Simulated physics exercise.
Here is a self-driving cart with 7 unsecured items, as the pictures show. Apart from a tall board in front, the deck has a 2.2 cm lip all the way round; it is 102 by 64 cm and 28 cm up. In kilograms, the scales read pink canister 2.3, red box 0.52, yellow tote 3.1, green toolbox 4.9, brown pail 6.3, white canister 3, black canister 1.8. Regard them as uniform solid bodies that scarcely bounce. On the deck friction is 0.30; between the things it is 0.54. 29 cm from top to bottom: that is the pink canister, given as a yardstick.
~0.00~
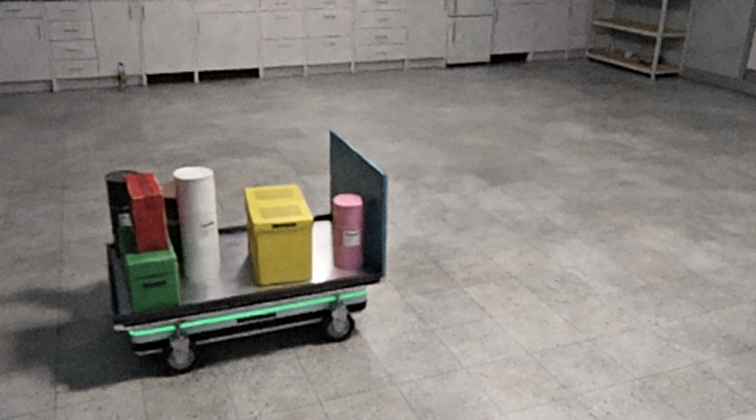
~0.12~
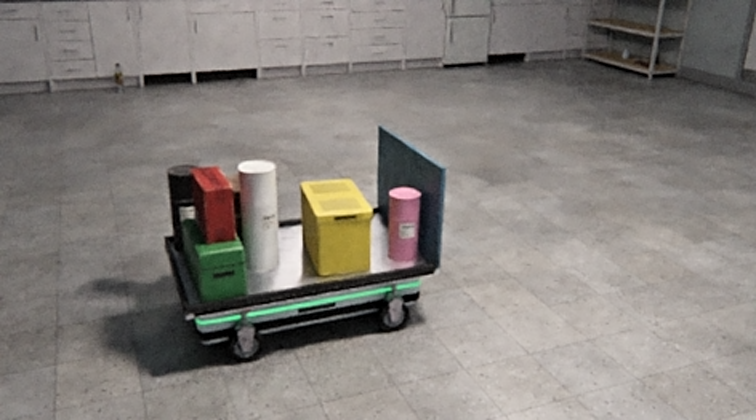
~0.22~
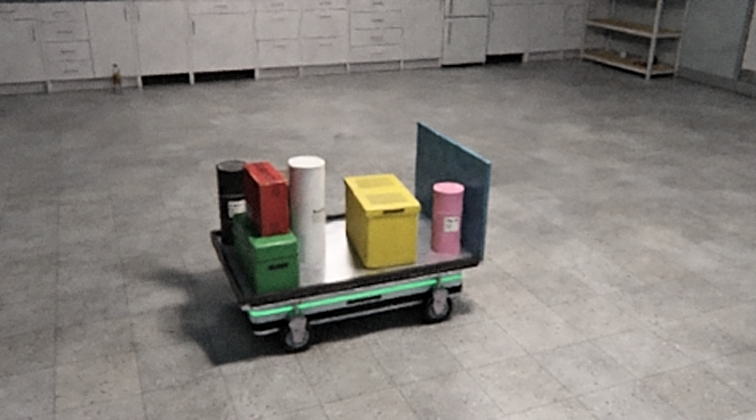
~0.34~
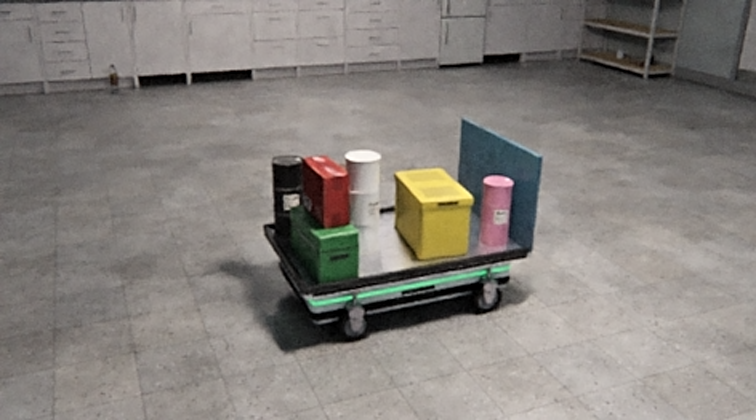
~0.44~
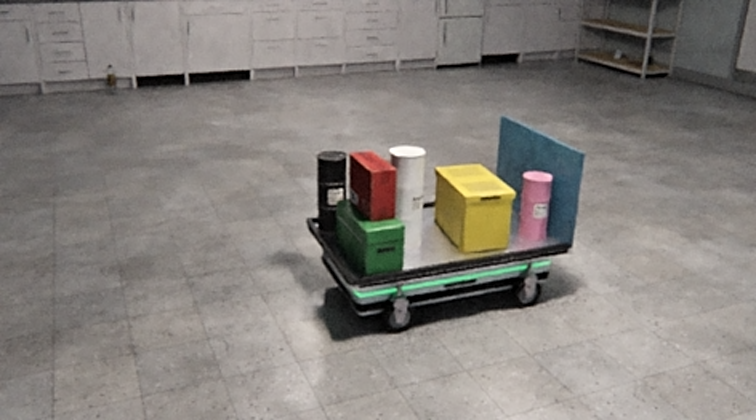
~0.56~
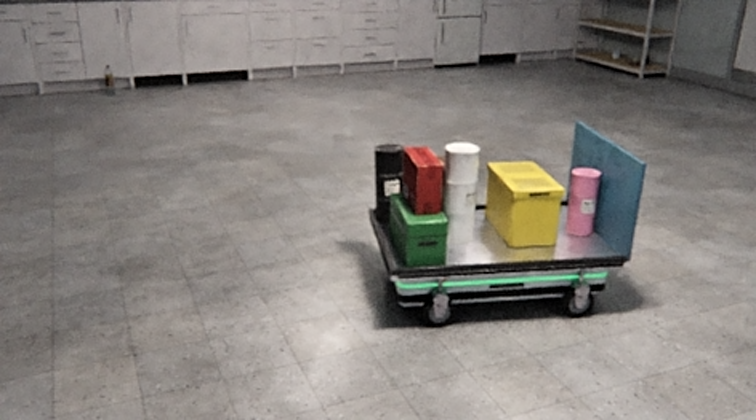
A cart carrying colourful boxes and canisters rolls right across a grey floor, turning slightly.
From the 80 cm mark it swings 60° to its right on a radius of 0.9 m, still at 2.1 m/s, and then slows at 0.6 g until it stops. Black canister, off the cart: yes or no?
Yes.
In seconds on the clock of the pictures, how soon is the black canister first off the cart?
Answer: Near 0.8 s.
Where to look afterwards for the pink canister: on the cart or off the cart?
Pink canister: Goes out of bounds.
After 0.86 s, cart 181 cm along, turned 54°; pink canister and black canister now off the cart; white canister 8° off upright; yellow tote moved 18 cm.
After 1.16 s, cart 233 cm along, turned 60°; white canister 29° off upright; red box moved 19 cm; yellow tote moved 18 cm.
After 1.56 s, cart 242 cm along, turned 60°, stopped; white canister 16° off upright; red box 15° off upright; brown pail moved 37 cm.
In the end (3.3 s), off the cart, pink canister and black canister; not toppled but over 10 cm from the start, red box, yellow tote, green toolbox, brown pail and white canister. In the last view, black canister near (726, 225).
